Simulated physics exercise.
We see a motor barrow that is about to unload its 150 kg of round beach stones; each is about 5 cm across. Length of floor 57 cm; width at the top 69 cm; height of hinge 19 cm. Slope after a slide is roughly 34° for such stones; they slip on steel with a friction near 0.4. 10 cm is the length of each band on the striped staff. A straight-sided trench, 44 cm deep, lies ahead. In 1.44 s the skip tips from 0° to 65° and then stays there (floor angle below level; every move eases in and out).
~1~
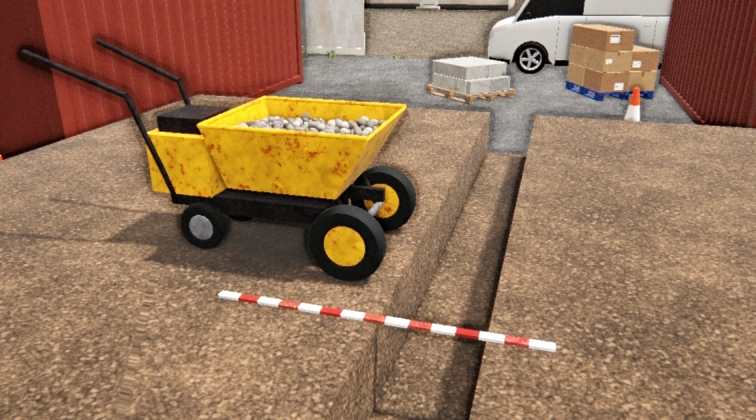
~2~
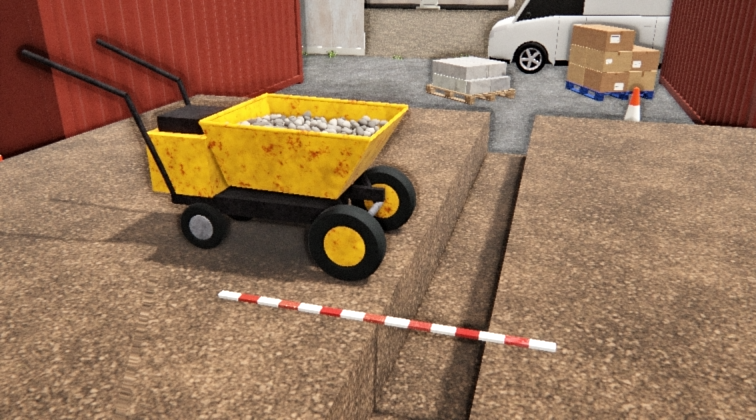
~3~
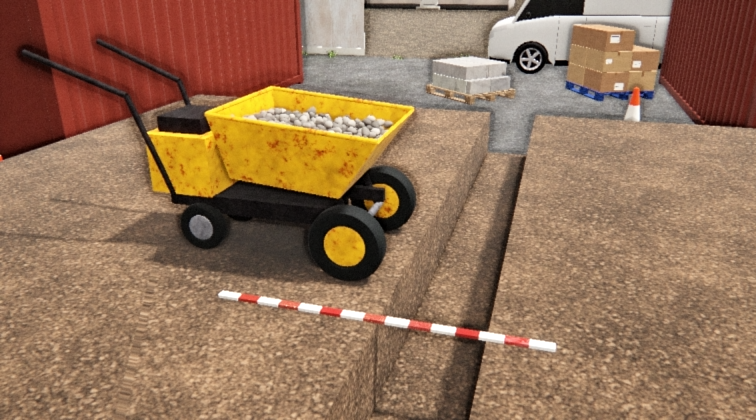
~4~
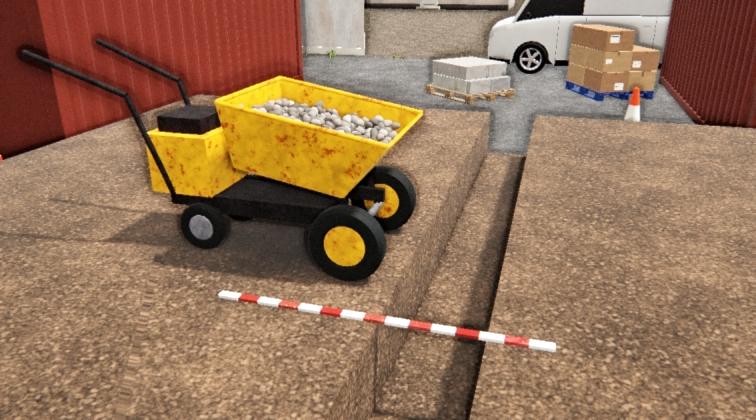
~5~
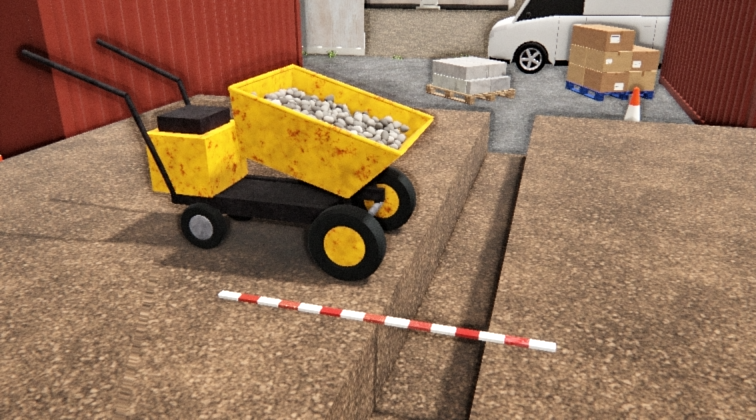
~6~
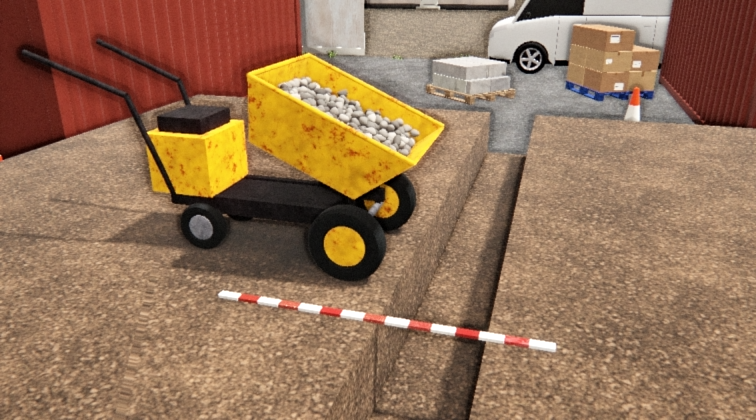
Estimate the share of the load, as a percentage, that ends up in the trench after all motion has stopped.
Roughly 48 per cent of the load ends up there.
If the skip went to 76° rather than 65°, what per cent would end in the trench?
With that change, near 50 per cent.
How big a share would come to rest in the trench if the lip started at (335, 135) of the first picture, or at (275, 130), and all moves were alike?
Result: Close to 70 then close to 70 per cent.
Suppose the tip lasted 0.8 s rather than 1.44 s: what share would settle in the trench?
Close to 35 per cent then.
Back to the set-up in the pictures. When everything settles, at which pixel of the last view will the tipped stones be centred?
In the last view, about (490, 323).
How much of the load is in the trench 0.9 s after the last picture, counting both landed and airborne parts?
About 10%.
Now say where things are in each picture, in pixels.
The first frame shows lip at (367, 139), floor tilted 0°, highest stones at (316, 125).
The second frame shows lip at (370, 140), floor tilted 1°, highest stones at (311, 123).
In the third frame, the skip is at 5°, its lip at (377, 142); the top of the load is at (294, 118).
In the fourth frame, the skip is at 10°, its lip at (388, 147); the top of the load is at (278, 107).
In the fifth frame, the skip is at 17°, its lip at (400, 154); the top of the load is at (285, 96).
The sixth frame shows lip at (414, 164), floor tilted 24°, highest stones at (299, 86).
Then, 0.5 s after the last picture the floor is at 55°, 100 % in the skip; the foremost stones are at (457, 185).
Then, 0.9 s after the last picture the floor is at 65°, 71 % in the skip, 12 % in the trench, 17 % past the trench; the foremost stones are at (560, 280).
Then, 1.3 s after the last picture the floor is at 65°, 49 % in the skip, 19 % in the trench, 32 % past the trench; the foremost stones are at (639, 283).
Then, 3.2 s after the last picture the floor is at 65°, 19 % in the skip, 48 % in the trench, 34 % past the trench; the foremost stones are at (709, 266).
